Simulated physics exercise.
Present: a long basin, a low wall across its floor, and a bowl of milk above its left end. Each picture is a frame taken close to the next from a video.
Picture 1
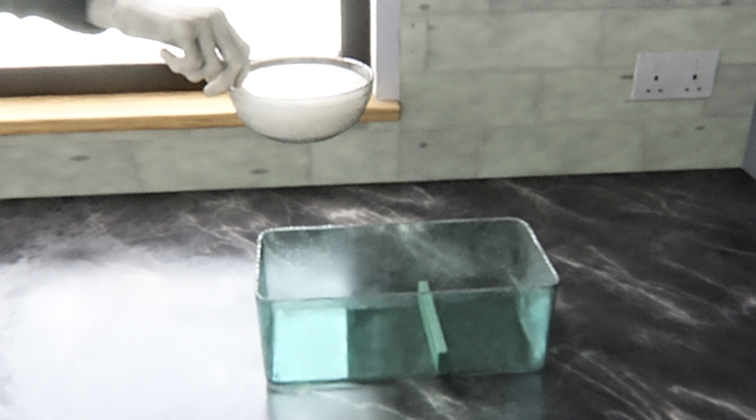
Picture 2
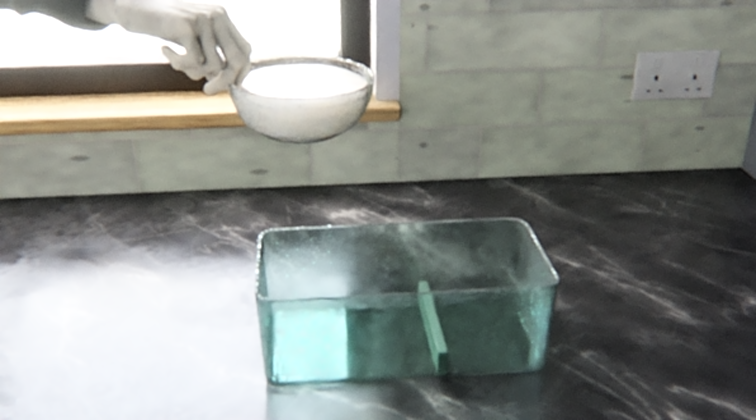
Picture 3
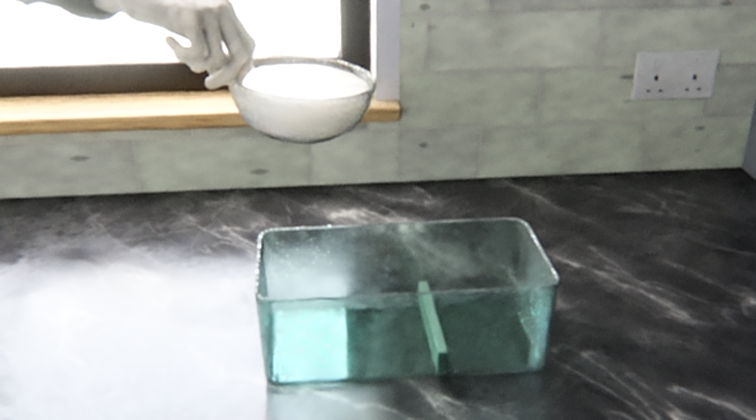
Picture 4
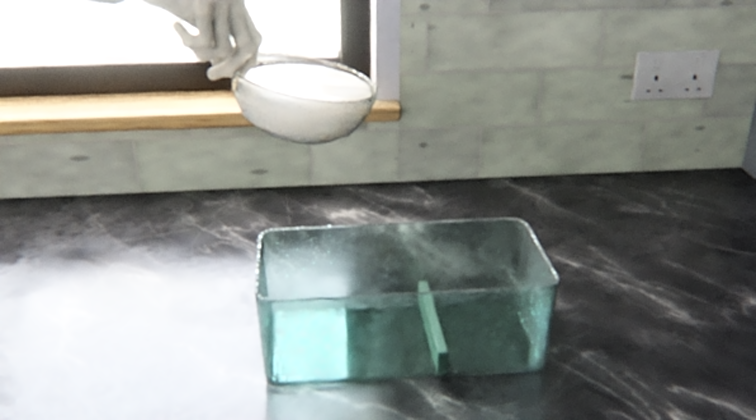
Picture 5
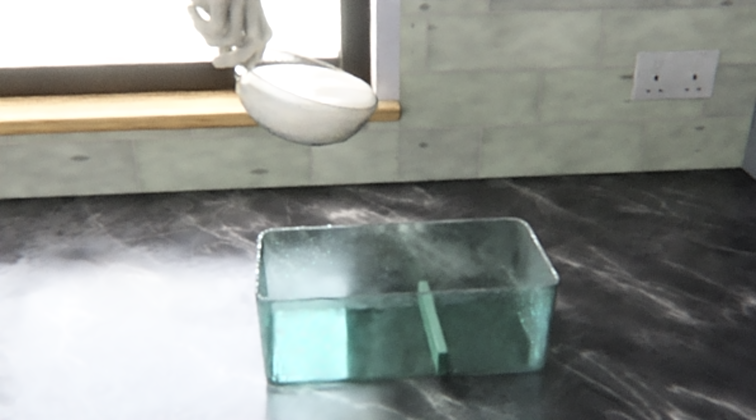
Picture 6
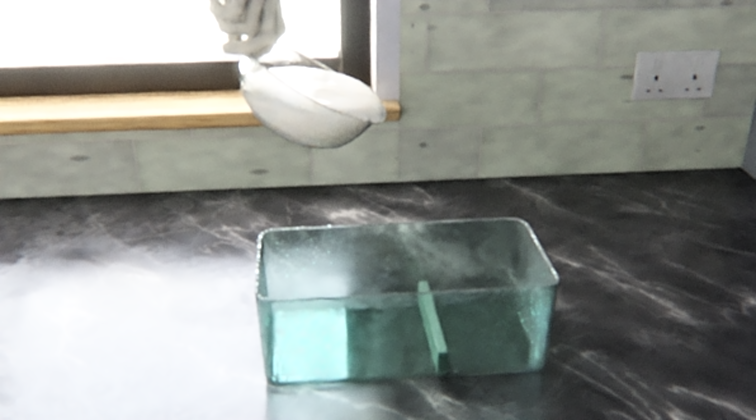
In the video, a hand holds a glass bowl of milk above the left side of a long, clear basin with a low wall across its floor, then gradually tilts the bowl to the right while the basin stays still.
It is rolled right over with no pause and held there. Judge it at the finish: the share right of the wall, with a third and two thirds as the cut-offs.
At the finish, the right of the wall has a third to two thirds.
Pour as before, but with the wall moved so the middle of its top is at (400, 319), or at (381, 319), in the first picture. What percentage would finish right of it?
The first position gives around 70 percent, the second around 80 percent.
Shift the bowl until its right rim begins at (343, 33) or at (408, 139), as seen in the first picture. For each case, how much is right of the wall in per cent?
It would come to near 25 per cent, and then near 60 per cent.
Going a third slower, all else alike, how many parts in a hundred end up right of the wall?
Near 55 in a hundred.
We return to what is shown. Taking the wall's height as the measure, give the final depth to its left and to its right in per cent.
30 % left, 50 % right.
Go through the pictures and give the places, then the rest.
In the first frame, it leans 0°; its right rim is at (373, 75); the milk meets the walls at (231, 85) and (369, 81); the long basin's rim runs from (258, 265) to (541, 250); the wall's top is at (432, 315).
In the second frame, it leans 1°; its right rim is at (373, 77); the milk meets the walls at (232, 85) and (370, 82).
In the third frame, it leans 5°; its right rim is at (374, 82); the milk meets the walls at (233, 82) and (371, 84).
In the fourth frame, it leans 12°; its right rim is at (376, 90); the milk meets the walls at (236, 80) and (372, 86).
In the fifth frame, it leans 20°; its right rim is at (376, 101); the milk meets the walls at (240, 78) and (377, 95); 1 per cent is over the edge.
In the sixth frame, it leans 31°; its right rim is at (375, 113); the milk meets the walls at (244, 81) and (363, 96); 8 per cent is over the edge.
A moment on, the bowl is tipped on its side and 11 per cent is still to pour, 8 is left of the wall and 18 right of it.
Next, the bowl is tipped on its side and 1 per cent is still to pour, 42 is left of the wall and 50 right of it.
Then the bowl is tipped on its side and 0 per cent is still to pour, 51 is left of the wall and 46 right of it.
Later the bowl is tipped on its side and 0 per cent is still to pour, 52 is left of the wall and 46 right of it.
At rest 52 per cent lies left of the wall, 46 right of it and 2 outside.
